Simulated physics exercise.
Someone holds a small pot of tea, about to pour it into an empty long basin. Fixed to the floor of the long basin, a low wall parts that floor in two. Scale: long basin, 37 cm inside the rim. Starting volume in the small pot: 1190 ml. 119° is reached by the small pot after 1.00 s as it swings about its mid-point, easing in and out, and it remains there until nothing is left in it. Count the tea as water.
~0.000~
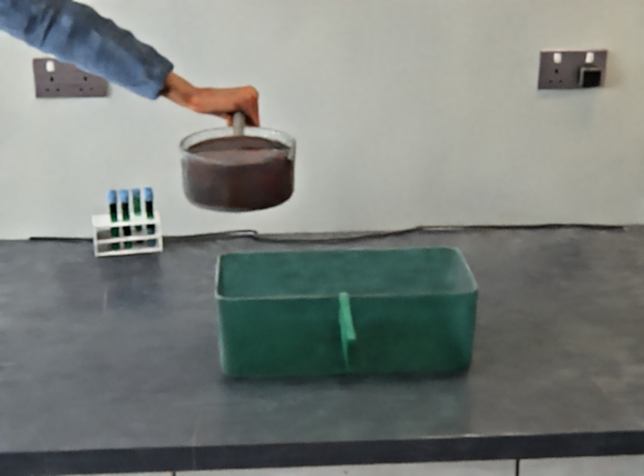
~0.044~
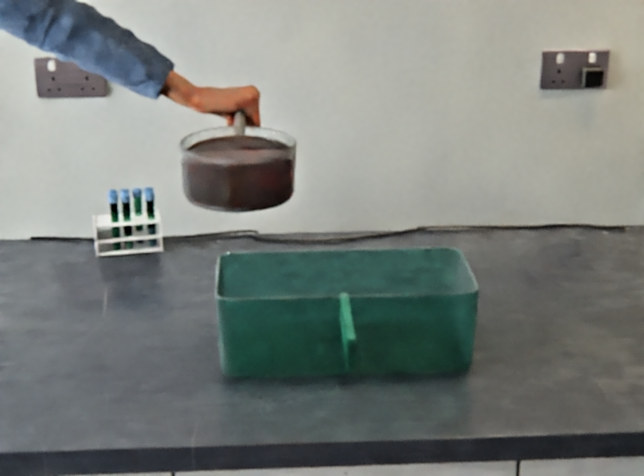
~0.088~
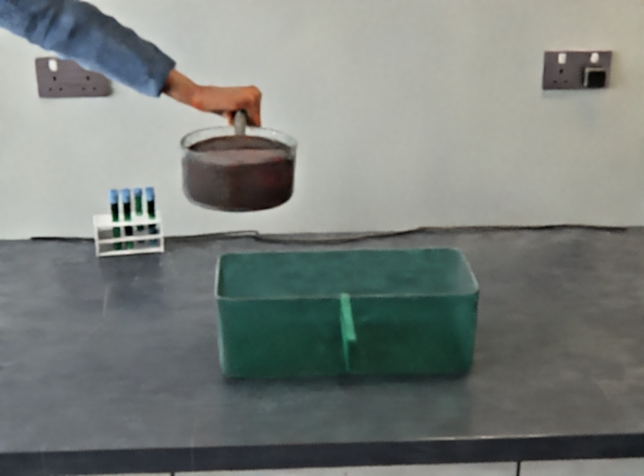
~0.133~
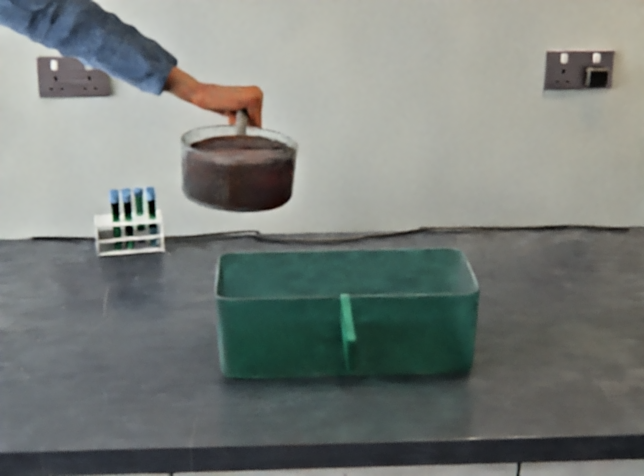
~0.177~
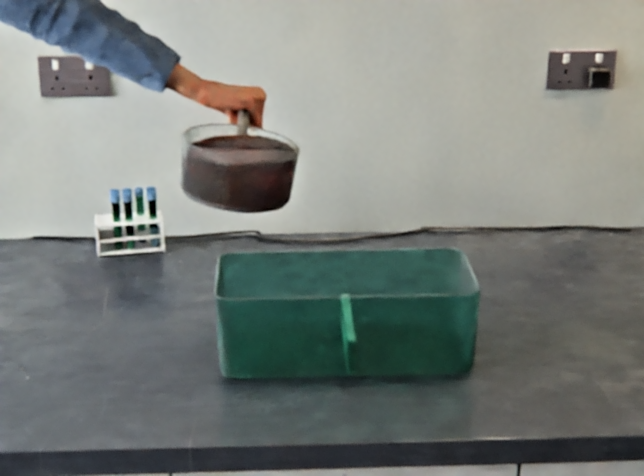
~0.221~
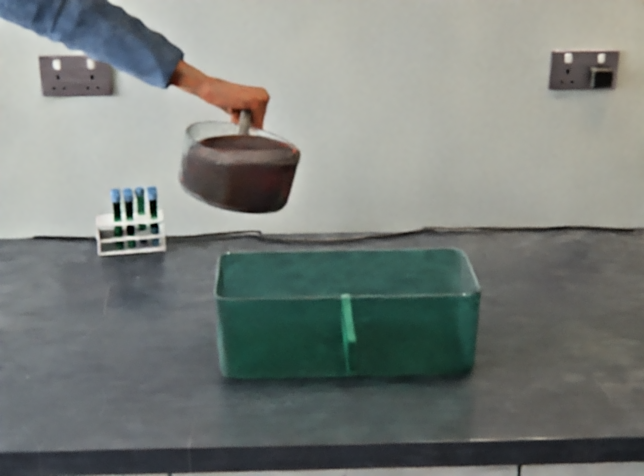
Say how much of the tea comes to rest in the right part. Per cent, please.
About 46 per cent comes to rest there.
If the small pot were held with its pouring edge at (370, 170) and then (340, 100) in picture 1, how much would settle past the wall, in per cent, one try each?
Try 1: 90 %; try 2: 85 %.
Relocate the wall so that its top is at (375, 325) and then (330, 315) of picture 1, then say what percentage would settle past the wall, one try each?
Respectively close to 20 and 65 %.
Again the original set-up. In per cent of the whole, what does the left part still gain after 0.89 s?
Close to 9% of the whole.
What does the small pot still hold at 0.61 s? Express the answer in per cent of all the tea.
About 40 percent.
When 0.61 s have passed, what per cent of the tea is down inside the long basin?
The basin holds roughly 18 in a hundred parts at that moment.
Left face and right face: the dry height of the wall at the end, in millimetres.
The left side gives some 32 mm, the right side some 32 mm.
By 0.61 s the tilt is 79° and 40 per cent is still to pour, 5 is left of the wall and 13 right of it.
By 0.89 s the tilt is 115° and 4 per cent is still to pour, 44 is left of the wall and 46 right of it.
By 1.18 s the tilt is 119° and 0 per cent is still to pour, 52 is left of the wall and 46 right of it.
By 1.50 s the tilt is 119° and 0 per cent is still to pour, 52 is left of the wall and 47 right of it.
At rest 52 per cent lies left of the wall, 46 right of it and 1 outside.
